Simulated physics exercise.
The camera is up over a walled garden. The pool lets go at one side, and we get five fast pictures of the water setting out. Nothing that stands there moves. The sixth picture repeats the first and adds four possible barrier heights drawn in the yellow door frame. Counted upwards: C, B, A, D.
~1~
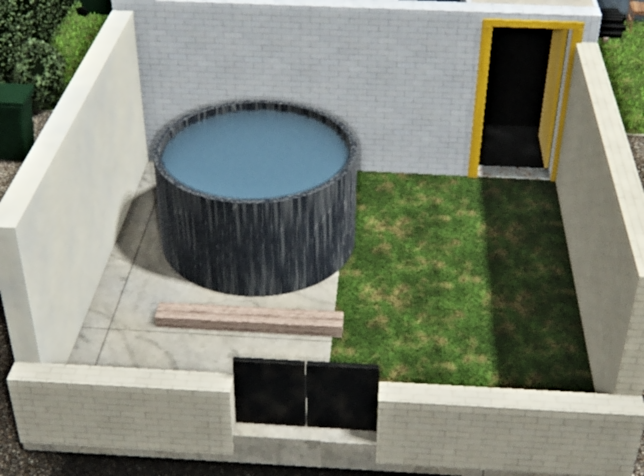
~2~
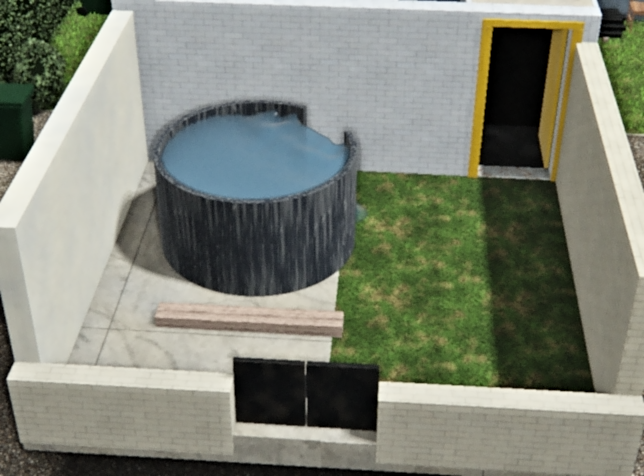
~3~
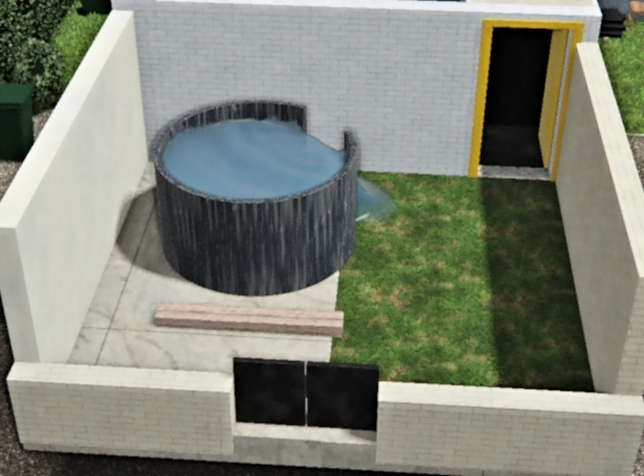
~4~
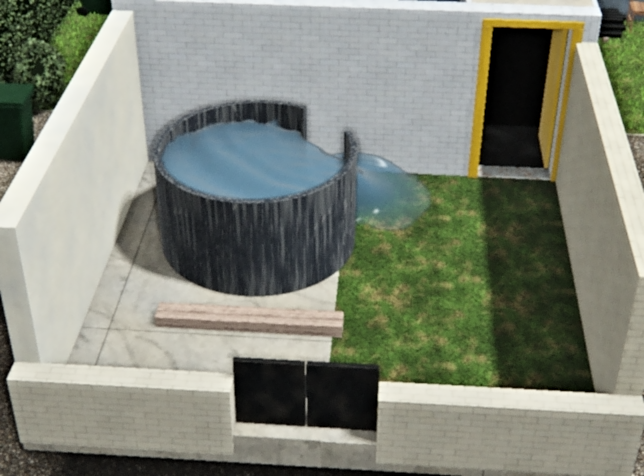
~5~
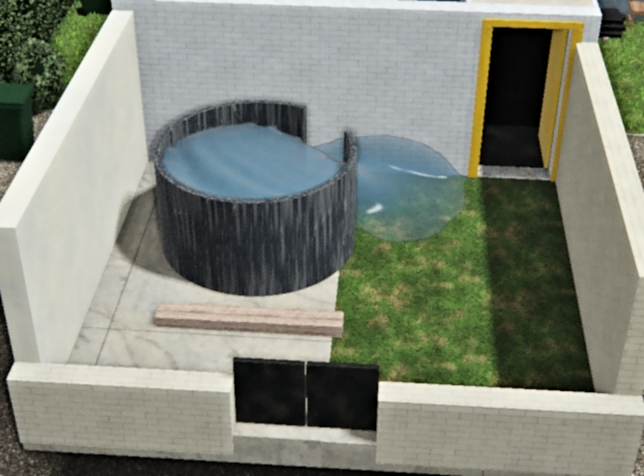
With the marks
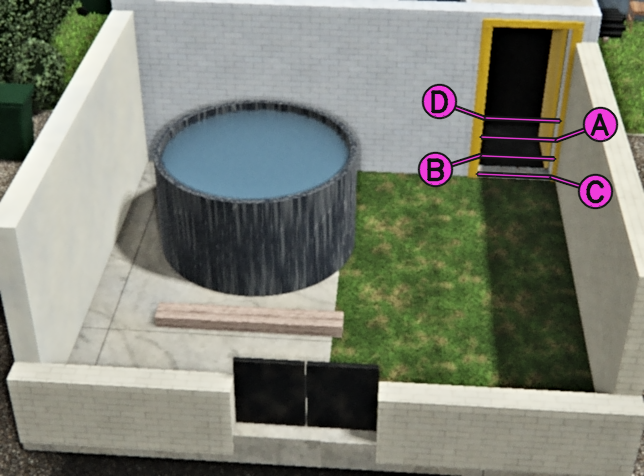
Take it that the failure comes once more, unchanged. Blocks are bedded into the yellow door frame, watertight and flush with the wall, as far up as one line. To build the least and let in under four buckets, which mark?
Take A.
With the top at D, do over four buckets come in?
No, that is safe.
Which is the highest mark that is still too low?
B.
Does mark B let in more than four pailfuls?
Yes.
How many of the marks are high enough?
Two of them.
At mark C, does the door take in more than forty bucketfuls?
Yes.
On the marked copy, A at (519, 138); B at (516, 157); C at (514, 175); D at (521, 119); from the bottom up C, B, A, D.
If A is chosen, a splash gets over, under a bucket.
If B is chosen, about 11 bucketfuls get in.
If C is chosen, dozens of bucketfuls pour in.
If D is chosen, nothing gets over.
